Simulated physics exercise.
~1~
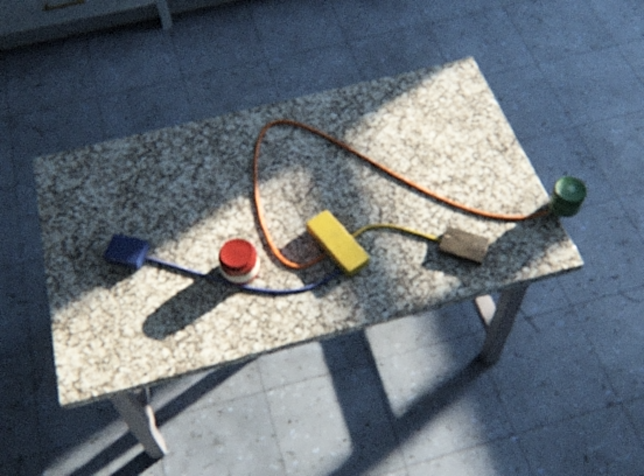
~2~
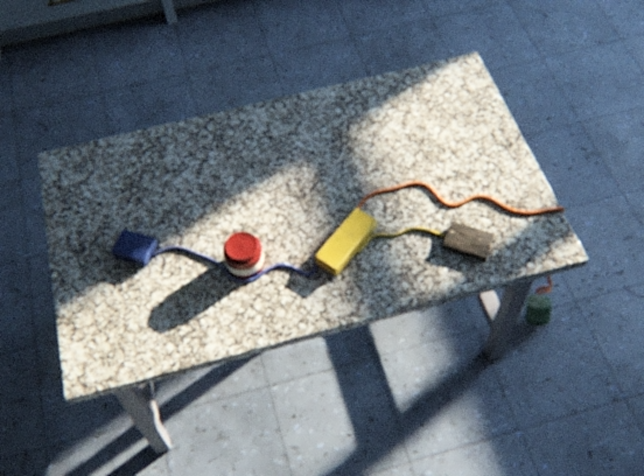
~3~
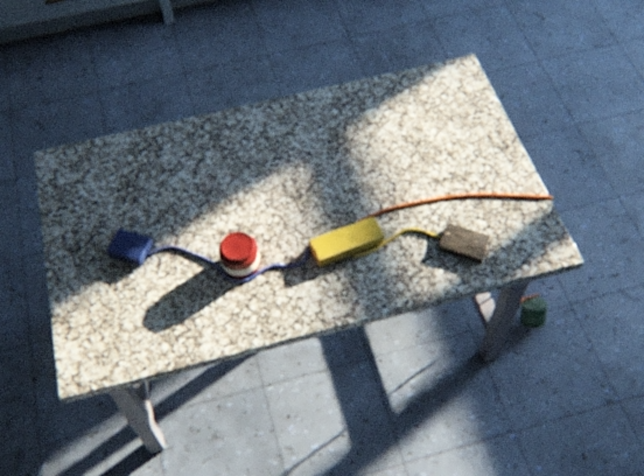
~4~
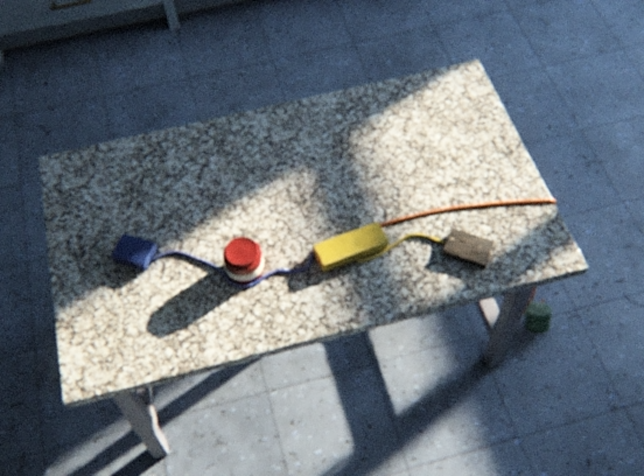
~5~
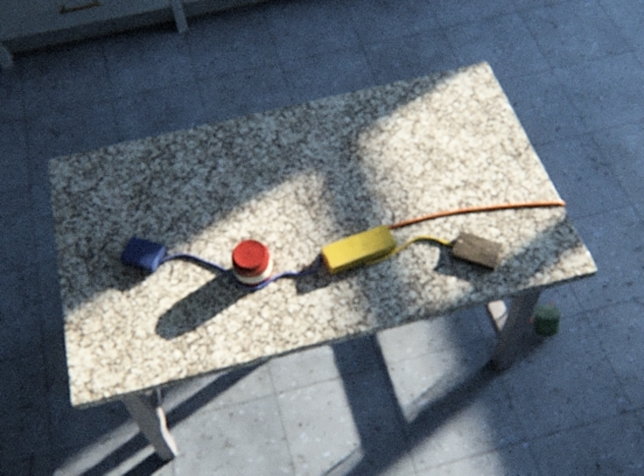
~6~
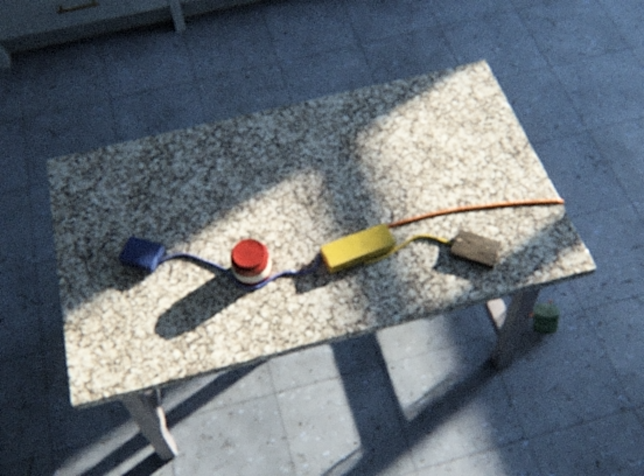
The footage shows a speckled table with a yellow power strip cabled to a blue phone, a small black drive and a green speaker, beside a red jar. The speaker drops off the right edge, pulling its orange cable and turning the strip, then rests on the floor while the other objects stay put.
